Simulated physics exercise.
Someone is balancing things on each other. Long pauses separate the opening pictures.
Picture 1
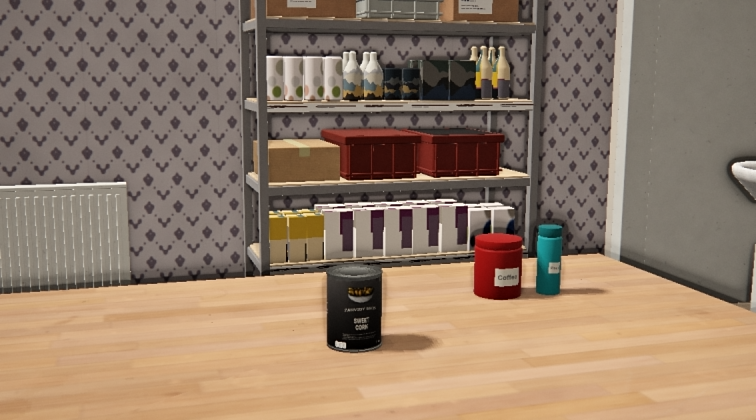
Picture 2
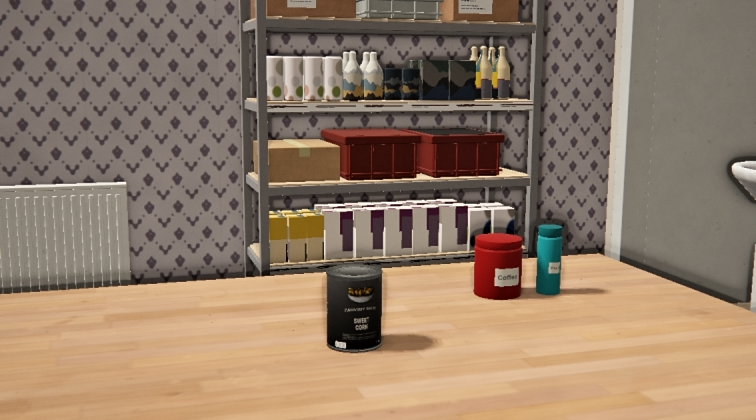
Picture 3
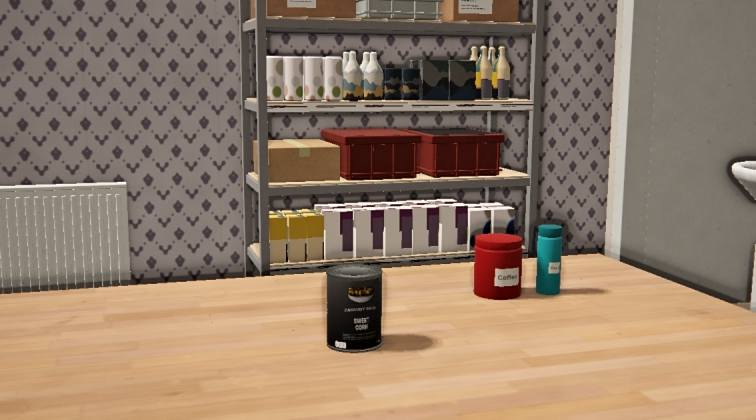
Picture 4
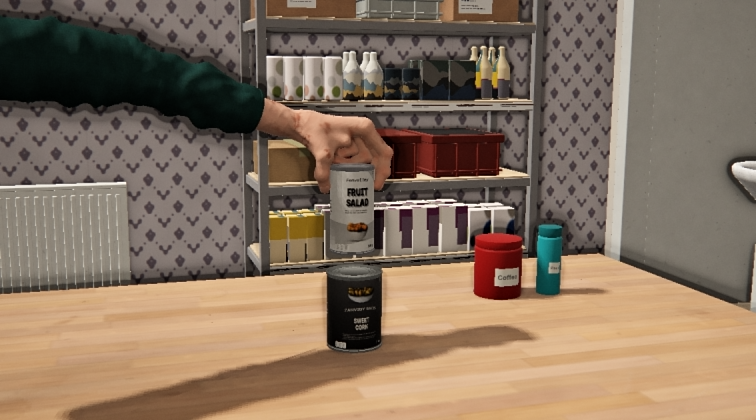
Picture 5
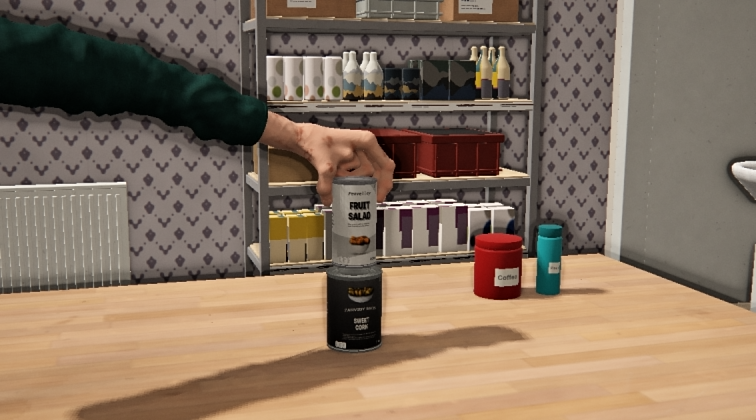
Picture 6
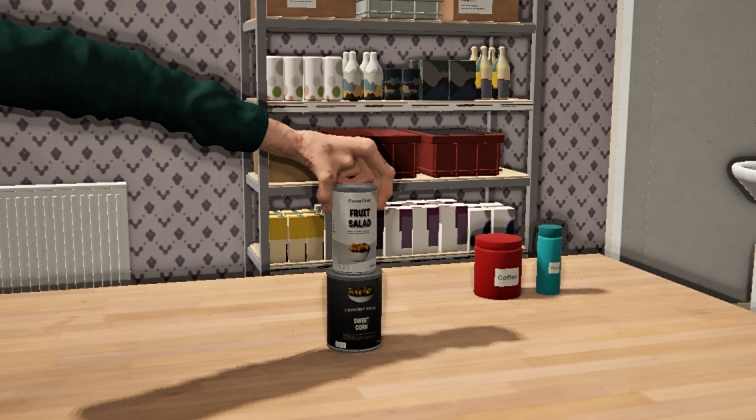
Hand in a dark green sleeve lowering a white fruit salad tin onto a black tin on a wooden table, still gripping it.
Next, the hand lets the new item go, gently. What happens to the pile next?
I expect nothing will drop.
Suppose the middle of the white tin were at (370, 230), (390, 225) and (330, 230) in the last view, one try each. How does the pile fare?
Result per try: First still standing, second toppled, third still standing.
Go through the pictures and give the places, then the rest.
In the first picture, the last thing is not in view yet; black tin (354, 308).
In the second picture, the last thing is not in view yet; turquoise shaker (549, 260).
In the third picture, the last thing is not in view yet; red jar (498, 266).
The fourth picture shows on its way; white tin (352, 209); black tin (354, 308).
The fifth picture shows on its way; white tin (354, 221); turquoise shaker (549, 260).
The sixth picture shows set down, still held; white tin (354, 229); red jar (498, 266).
Then, 0.20 s on from there, no change.
Then, 0.60 s on from there, white tin resting near (354, 229).
In the end, all 4 unmoved. At the end, from the last picture's camera, white tin near (354, 229). The pile stays up.
